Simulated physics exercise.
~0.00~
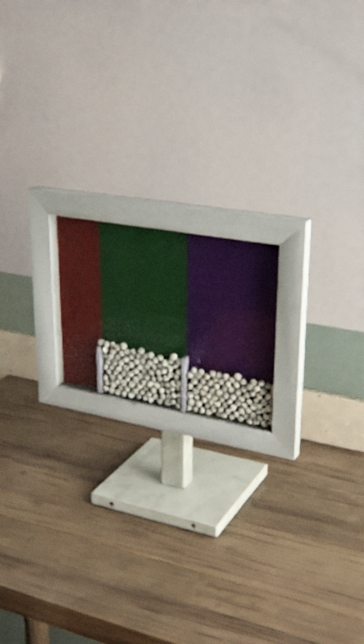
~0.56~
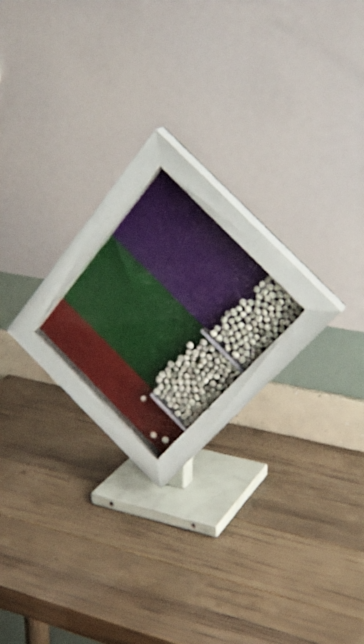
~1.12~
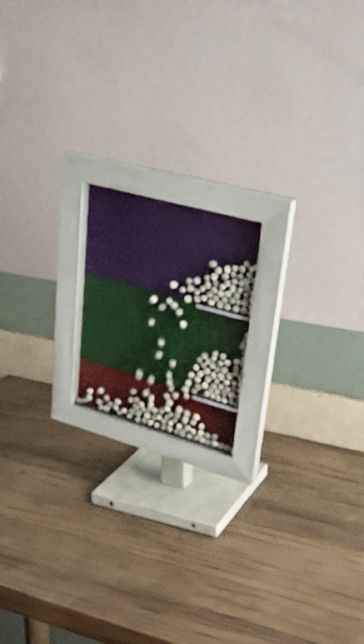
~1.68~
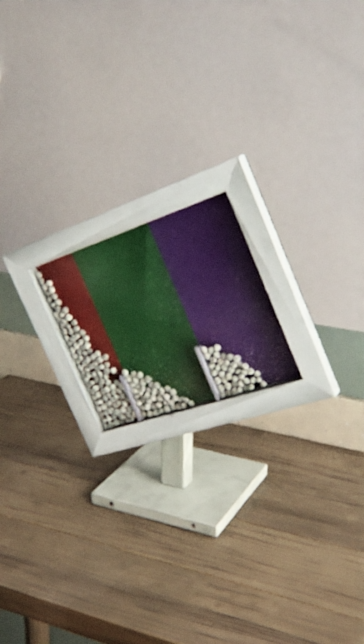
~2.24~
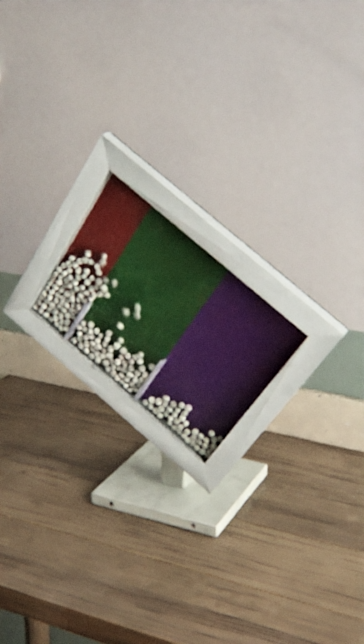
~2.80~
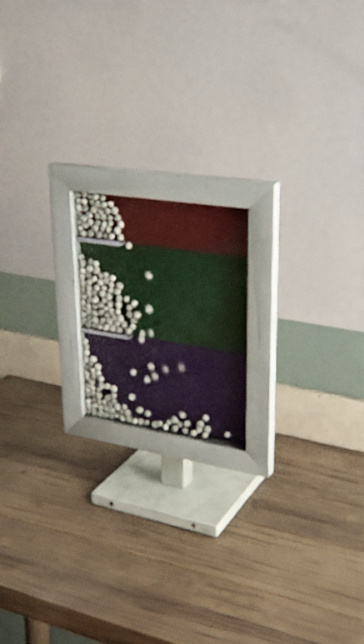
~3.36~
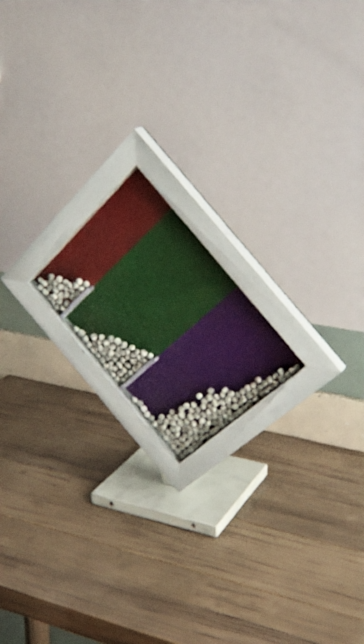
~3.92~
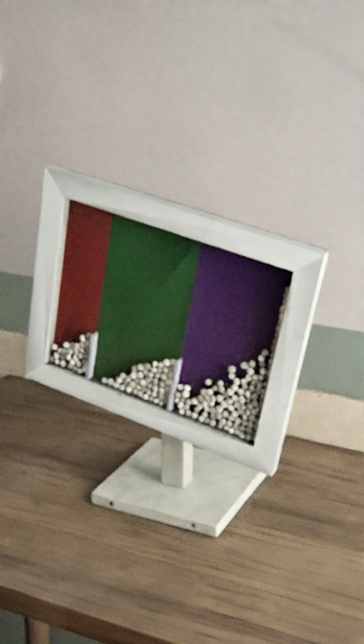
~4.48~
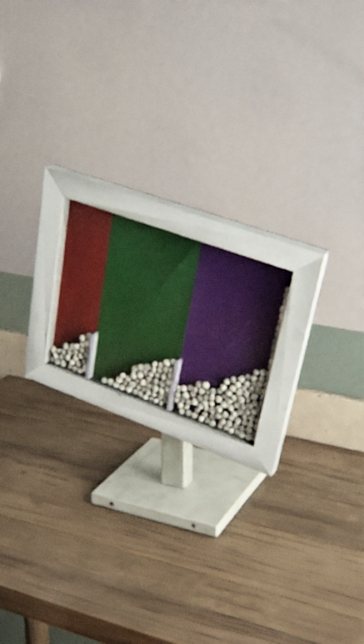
A white frame on a stand tipped anticlockwise onto its side, then swung clockwise onto its other side, spilling small pale beads across its red, green and purple strips, before turning back and settling slightly tilted, with most beads in the purple strip.
